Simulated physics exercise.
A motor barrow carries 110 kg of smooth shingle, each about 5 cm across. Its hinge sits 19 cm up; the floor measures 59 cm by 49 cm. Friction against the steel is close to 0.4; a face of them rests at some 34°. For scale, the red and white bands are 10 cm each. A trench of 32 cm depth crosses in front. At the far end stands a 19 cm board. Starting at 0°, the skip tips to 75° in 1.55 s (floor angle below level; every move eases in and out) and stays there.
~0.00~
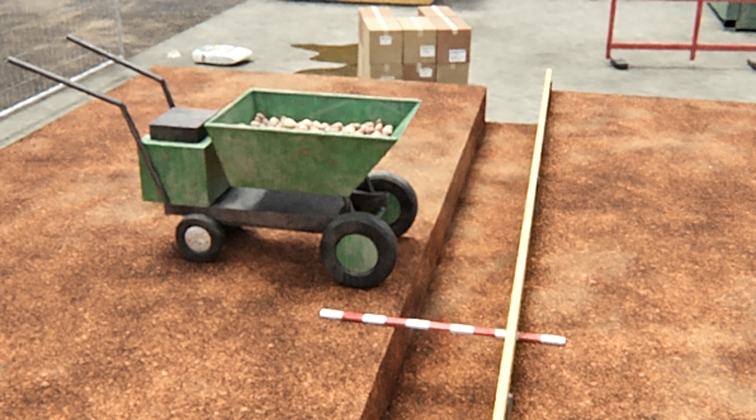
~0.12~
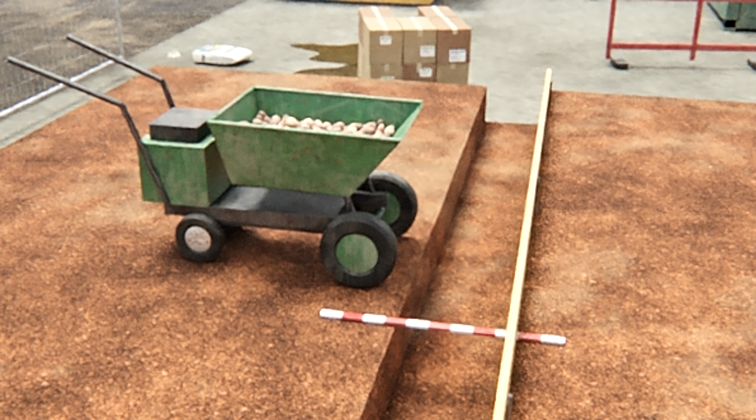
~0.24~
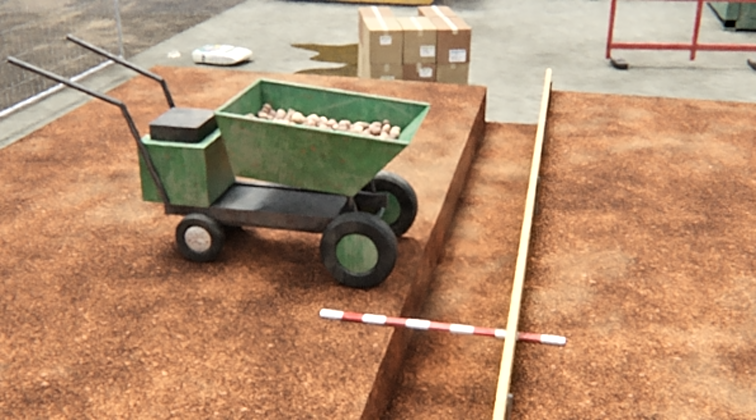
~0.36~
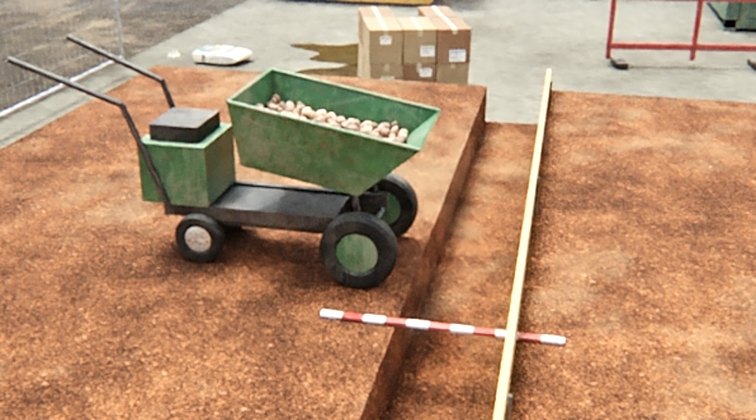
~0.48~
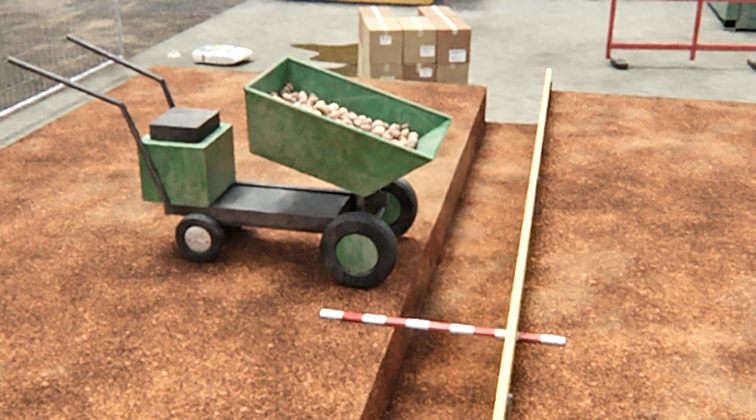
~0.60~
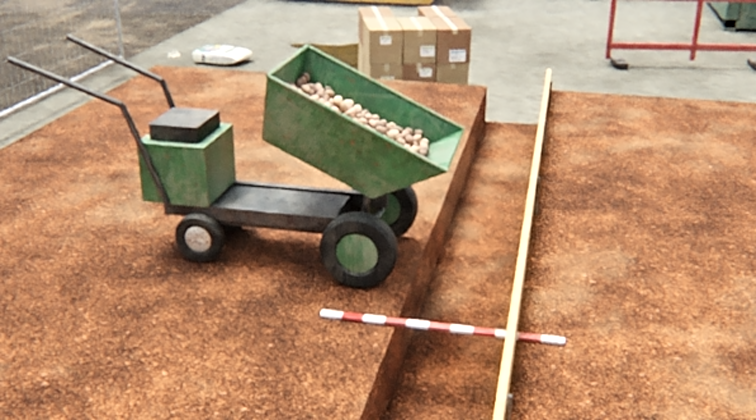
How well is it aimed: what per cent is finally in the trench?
Close to 67 in a hundred.
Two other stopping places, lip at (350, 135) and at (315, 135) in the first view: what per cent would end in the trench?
Near 100 per cent from the first place, 100 from the second.
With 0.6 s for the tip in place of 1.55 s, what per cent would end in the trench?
Then about 50 per cent.
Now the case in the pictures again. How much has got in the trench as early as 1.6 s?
About 30 per cent by then.
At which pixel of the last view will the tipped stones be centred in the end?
Around (501, 314).
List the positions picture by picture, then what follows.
In the first frame, the skip is at 0°, its lip at (397, 140); the top of the load is at (308, 128).
In the second frame, the skip is at 1°, its lip at (400, 141); the top of the load is at (310, 127); the stones move at 0.2 m/s on average.
In the third frame, the skip is at 5°, its lip at (408, 144); the top of the load is at (286, 120); the stones move at 0.4 m/s on average.
In the fourth frame, the skip is at 10°, its lip at (419, 150); the top of the load is at (282, 109); the stones move at 0.5 m/s on average.
In the fifth frame, lip at (433, 159), floor tilted 17°, highest stones at (287, 97); the stones move at 0.6 m/s on average.
In the sixth frame, the skip is at 25°, its lip at (447, 172); the top of the load is at (303, 87); the stones move at 0.7 m/s on average.
After 1.2 s the floor is at 63°; 100 % in the skip; the foremost stones are at (494, 220).
After 1.6 s the floor is at 75°; 45 % in the skip, 31 % in the trench, 24 % past the trench; the foremost stones are at (634, 286).
After 2.0 s the floor is at 75°; 16 % in the skip, 52 % in the trench, 32 % past the trench; the foremost stones are at (702, 286).
After 4.0 s the floor is at 75°; 0 % in the skip, 67 % in the trench, 33 % past the trench; the foremost stones are at (726, 269).
